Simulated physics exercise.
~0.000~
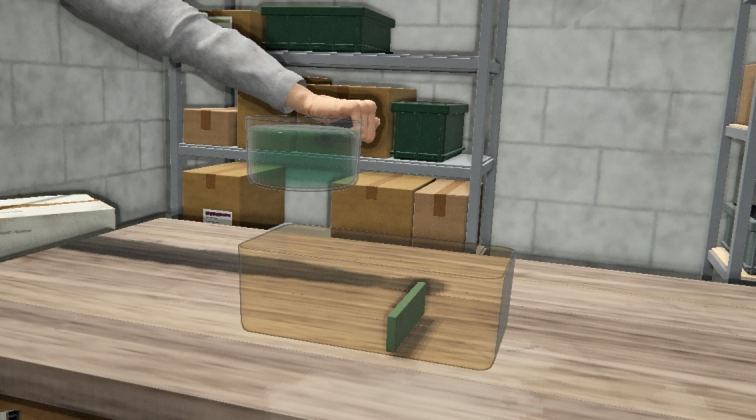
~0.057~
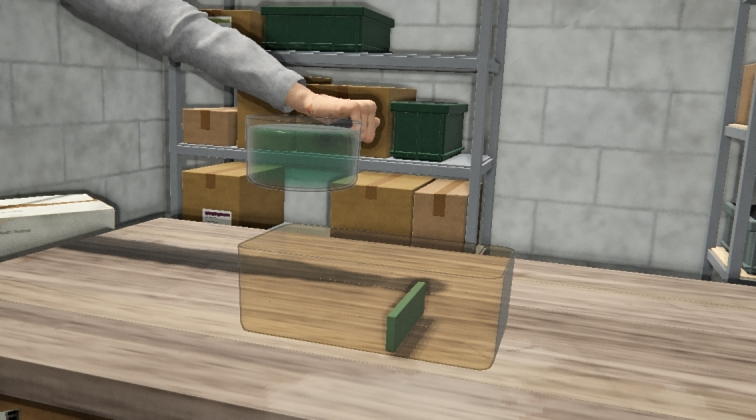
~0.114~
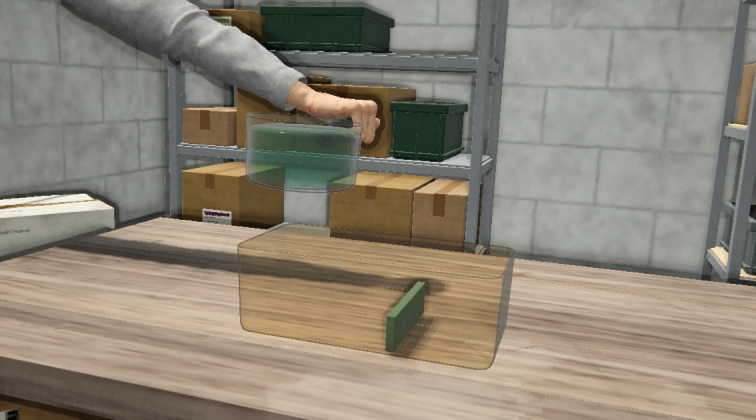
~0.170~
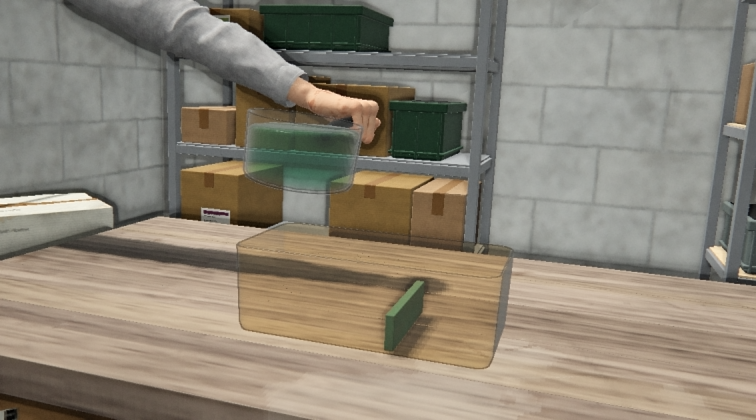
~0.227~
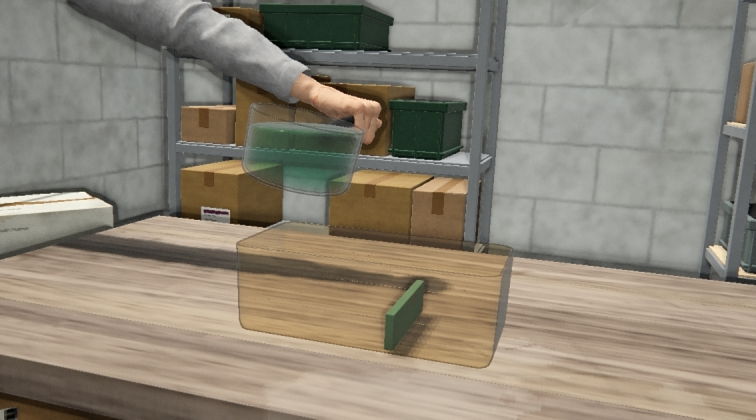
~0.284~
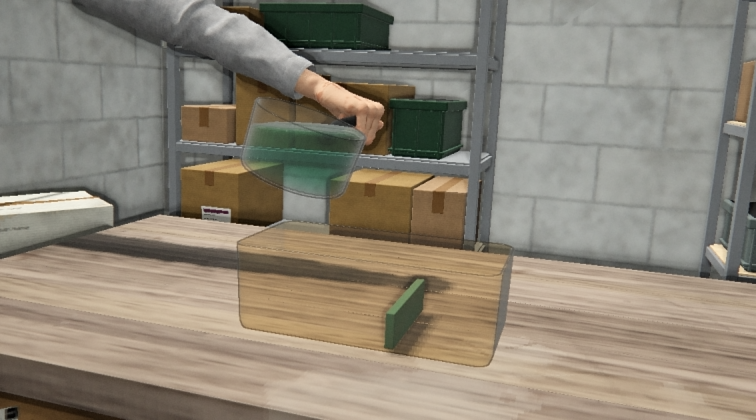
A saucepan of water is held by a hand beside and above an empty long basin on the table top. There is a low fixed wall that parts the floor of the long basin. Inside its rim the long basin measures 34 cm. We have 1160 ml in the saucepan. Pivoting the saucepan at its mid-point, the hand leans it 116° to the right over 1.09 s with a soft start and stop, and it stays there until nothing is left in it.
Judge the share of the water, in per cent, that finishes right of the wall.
33 percent, roughly.
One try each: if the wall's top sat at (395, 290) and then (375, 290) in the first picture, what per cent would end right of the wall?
Respectively 50 and 70 %.
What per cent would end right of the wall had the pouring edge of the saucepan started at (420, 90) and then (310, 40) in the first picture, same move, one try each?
Try 1: 70 %; try 2: 5 %.
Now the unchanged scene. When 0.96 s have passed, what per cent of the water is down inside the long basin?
Some 90 percent.
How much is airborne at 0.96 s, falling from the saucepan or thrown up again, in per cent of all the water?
Close to 5 per cent.
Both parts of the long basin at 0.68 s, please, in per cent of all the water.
Lab note: Left near 10, right near 16.
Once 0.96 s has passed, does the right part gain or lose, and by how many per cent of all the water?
Net gain of about 1.
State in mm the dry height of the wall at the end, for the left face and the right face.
Noted: Left near 24 mm, right near 26 mm.
By 0.68 s the tilt is 79° and 44 per cent is still to pour, 11 is left of the wall and 15 right of it.
By 0.96 s the tilt is 112° and 5 per cent is still to pour, 57 is left of the wall and 32 right of it.
By 1.26 s the tilt is 116° and 0 per cent is still to pour, 64 is left of the wall and 33 right of it.
By 1.59 s the tilt is 116° and 0 per cent is still to pour, 64 is left of the wall and 33 right of it.
At rest 64 per cent lies left of the wall, 33 right of it and 3 outside.
